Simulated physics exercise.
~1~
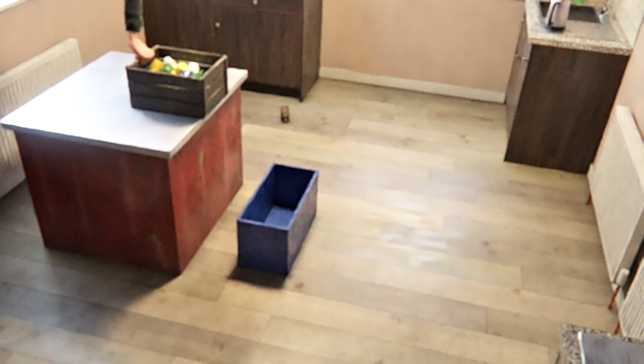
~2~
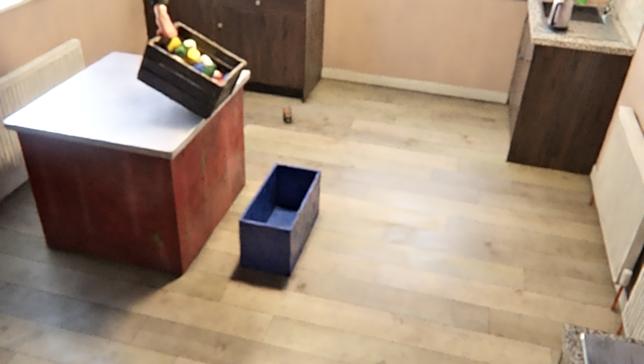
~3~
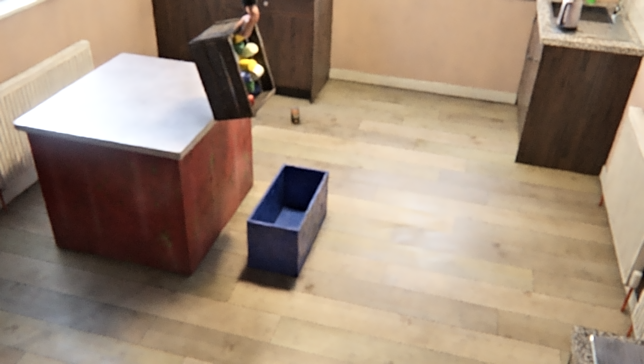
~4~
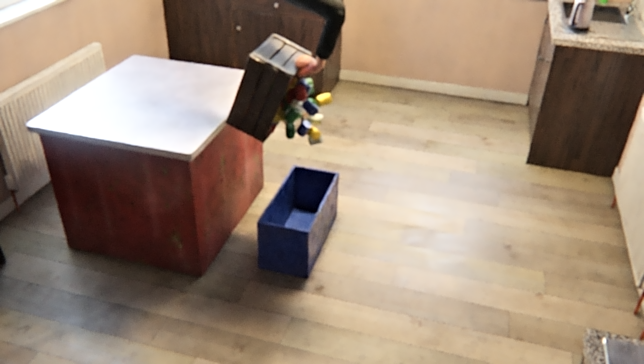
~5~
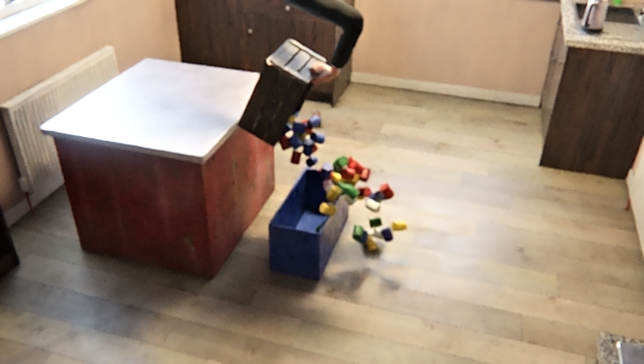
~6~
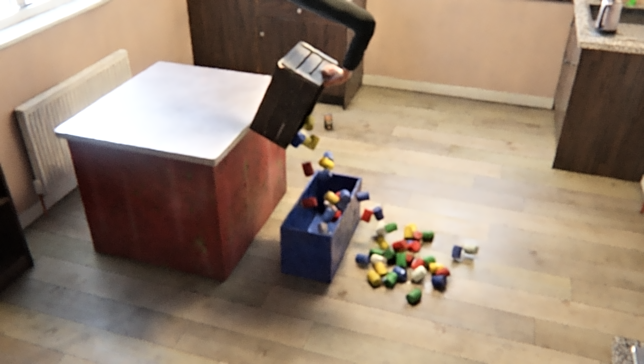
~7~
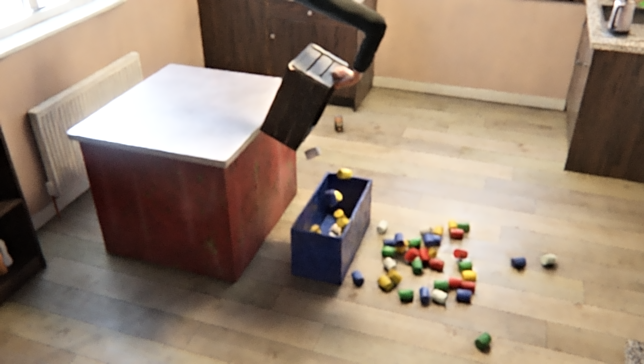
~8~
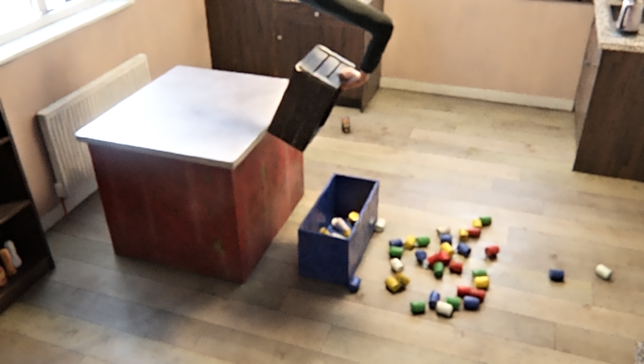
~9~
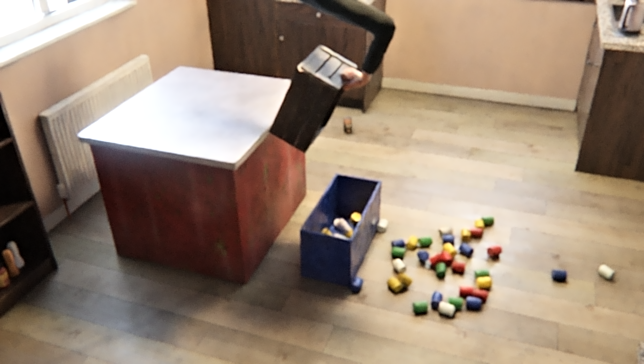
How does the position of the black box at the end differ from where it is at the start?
At the start the black box sits upright on top of the bench, near its back right corner. At the end it is held steeply tipped in the air at the bench's right edge, above and behind the blue bin.
